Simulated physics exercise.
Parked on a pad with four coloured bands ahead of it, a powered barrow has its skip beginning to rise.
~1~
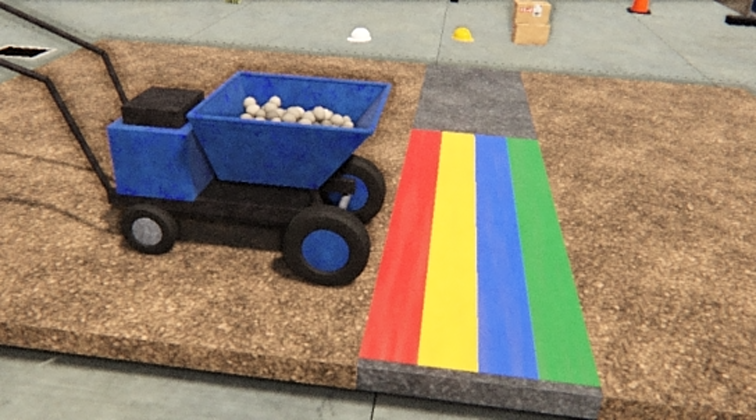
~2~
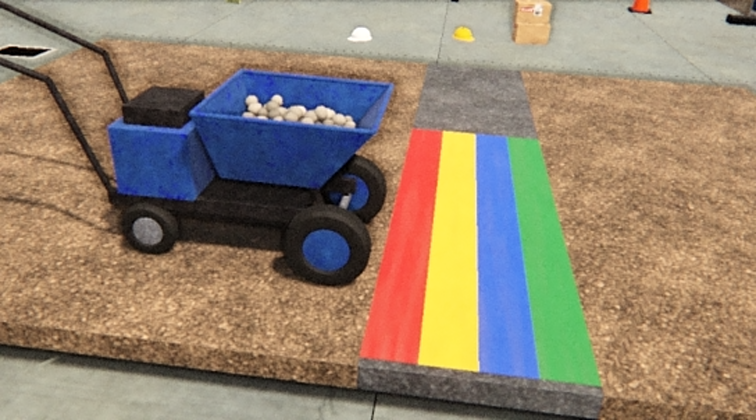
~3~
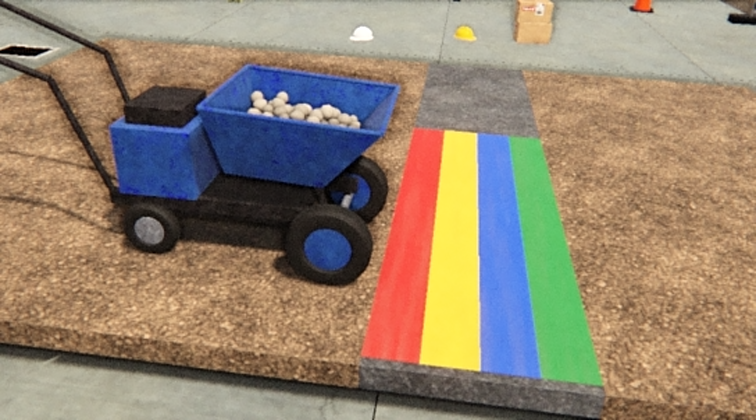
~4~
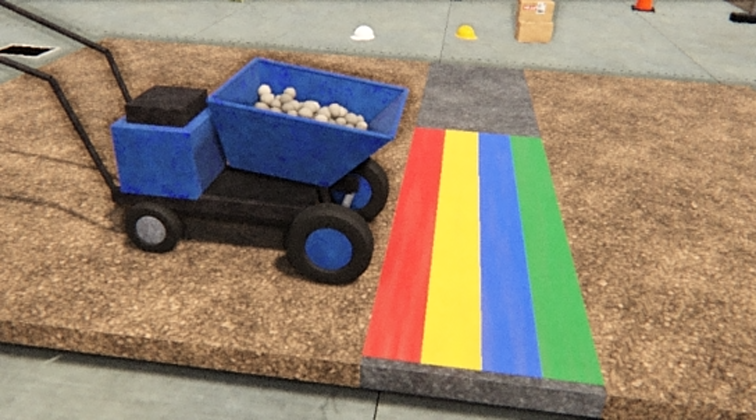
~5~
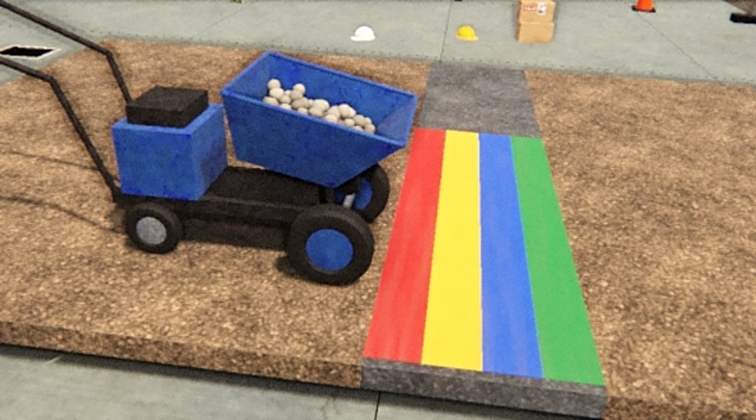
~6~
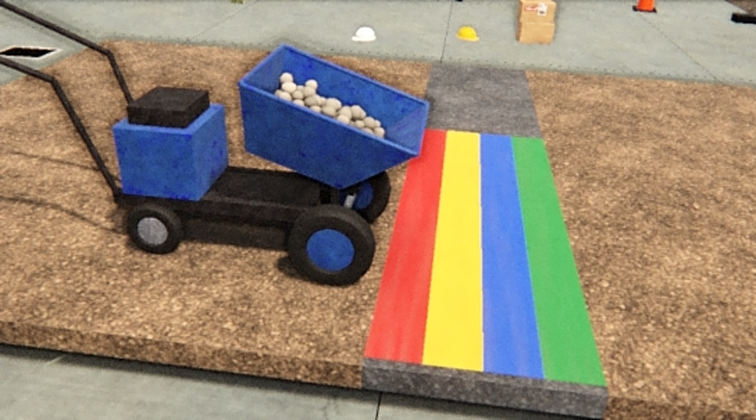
A blue and black powered barrow with handles at the left stands on a brown gritty pad, seen from slightly above and to the side, with pavement behind. Its blue skip holds pale rounded pebbles, and to the right lie red, yellow, blue and green bands, with hard hats and boxes beyond. The skip's rear rises steadily, tilting it clearly toward the bands, while the wheels stay still.
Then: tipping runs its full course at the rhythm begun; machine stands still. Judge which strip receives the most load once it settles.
The strip receiving the most is the blue one.
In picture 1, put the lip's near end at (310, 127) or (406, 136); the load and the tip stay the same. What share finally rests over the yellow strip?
40 % then 0 %.
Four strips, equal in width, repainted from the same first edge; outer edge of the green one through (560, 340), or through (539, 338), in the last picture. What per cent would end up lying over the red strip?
I get 0 % for the first one and 0 % for the second.
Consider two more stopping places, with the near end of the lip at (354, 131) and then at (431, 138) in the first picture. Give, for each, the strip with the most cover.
First attempt: The strip in blue. Second attempt: The strip in green.
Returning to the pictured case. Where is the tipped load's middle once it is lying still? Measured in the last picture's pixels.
Close to (516, 263) in the last picture.
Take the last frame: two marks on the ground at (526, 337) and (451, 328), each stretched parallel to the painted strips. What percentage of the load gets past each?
Around 40 in a hundred for the first, 80 in a hundred for the second.
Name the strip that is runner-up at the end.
The green strip.
Soon after the last picture, skip tipped steeply; all in the skip.
A little later, skip tipped right over; about two thirds in the skip; a small part over the yellow strip; about a quarter over the blue strip; a stray few over the green strip.
Later still, skip tipped right over; about a quarter in the skip; a small part over the yellow strip; about a third over the blue strip; about a quarter over the green strip; a small part off the paint.
At rest, skip tipped right over; about a quarter in the skip; none over the red strip; a small part over the yellow strip; about a third over the blue strip; about a quarter over the green strip; a small part off the paint.
